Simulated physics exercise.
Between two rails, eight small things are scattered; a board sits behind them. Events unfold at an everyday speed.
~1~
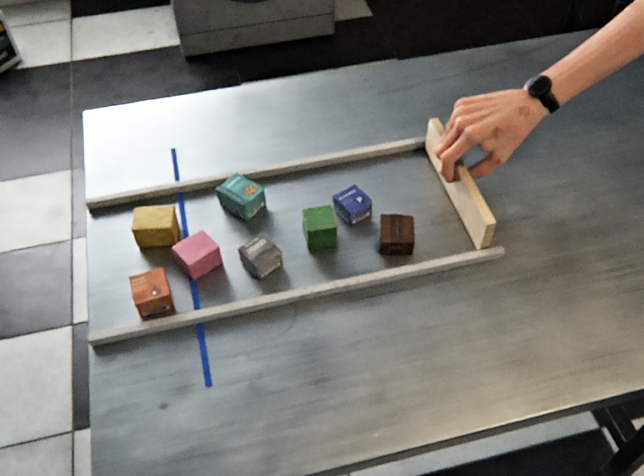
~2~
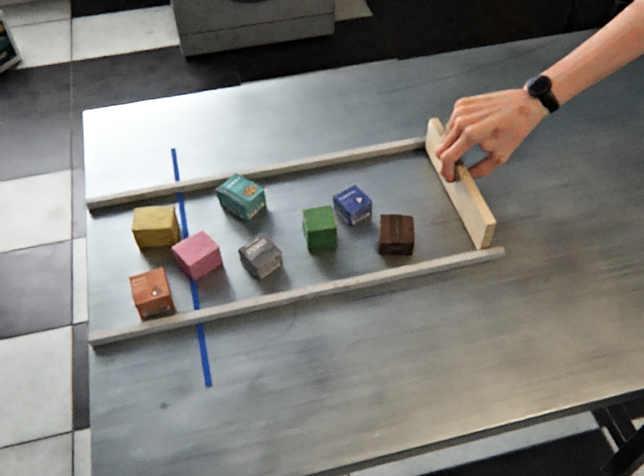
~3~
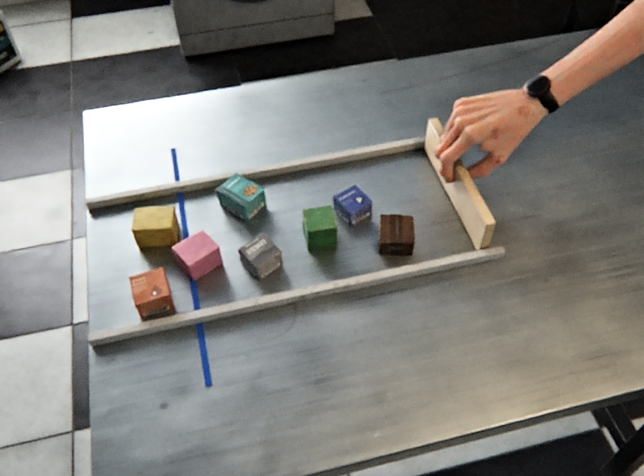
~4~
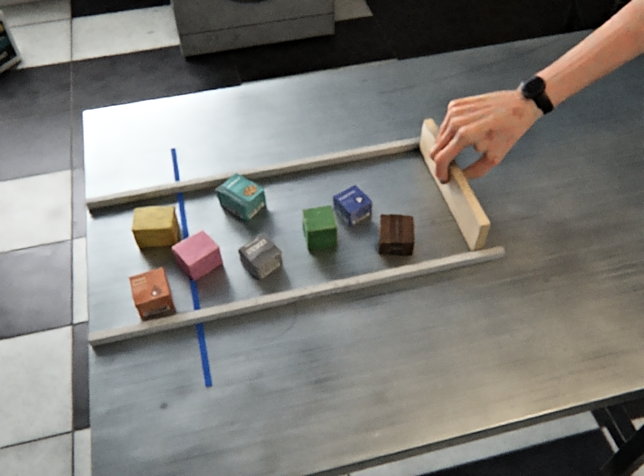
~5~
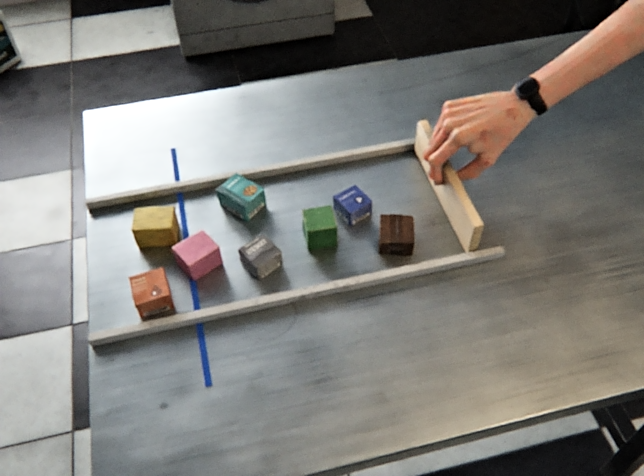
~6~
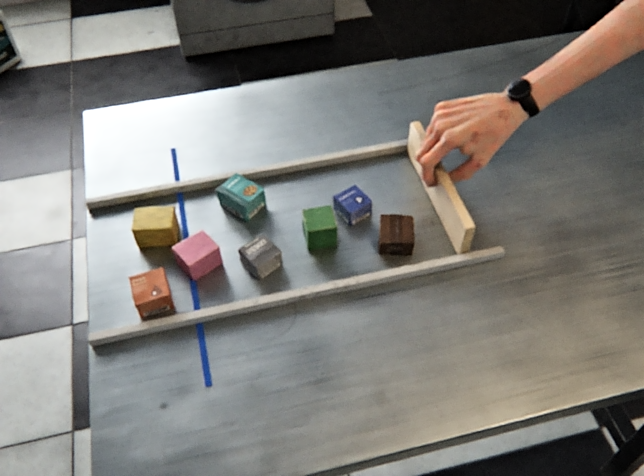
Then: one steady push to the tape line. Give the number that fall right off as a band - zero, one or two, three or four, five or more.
Nothing drops.
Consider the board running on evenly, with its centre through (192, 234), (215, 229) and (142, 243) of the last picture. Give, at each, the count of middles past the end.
Over the end: 0, 0, 2.
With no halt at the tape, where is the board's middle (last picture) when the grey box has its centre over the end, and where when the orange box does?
About (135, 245), and about (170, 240) for the other.
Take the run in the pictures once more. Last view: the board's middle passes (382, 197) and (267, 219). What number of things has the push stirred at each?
By then 1, and later 6.
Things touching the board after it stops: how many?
The answer is 3.
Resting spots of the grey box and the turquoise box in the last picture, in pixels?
In the last picture the grey box sits around (140, 297) and the turquoise box around (165, 204).
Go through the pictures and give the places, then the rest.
Orange box (151, 292); yellow block (156, 226); pink block (198, 255); board (457, 182); tape (188, 249), in the first picture.
Yellow block (156, 227); brown box (396, 235), in the second picture.
Pink block (198, 255); blue box (353, 205), in the third picture.
Orange box (152, 293); turquoise box (241, 197), in the fourth picture.
Yellow block (156, 227); board (446, 184), in the fifth picture.
Orange box (152, 293); yellow block (156, 227); pink block (198, 255); board (438, 186); tape (188, 249), in the sixth picture.
Early on, none off yet; orange box at rest near (152, 293); yellow block at rest near (156, 227); pink block at rest near (198, 255).
Finally, the number that fall off is zero.
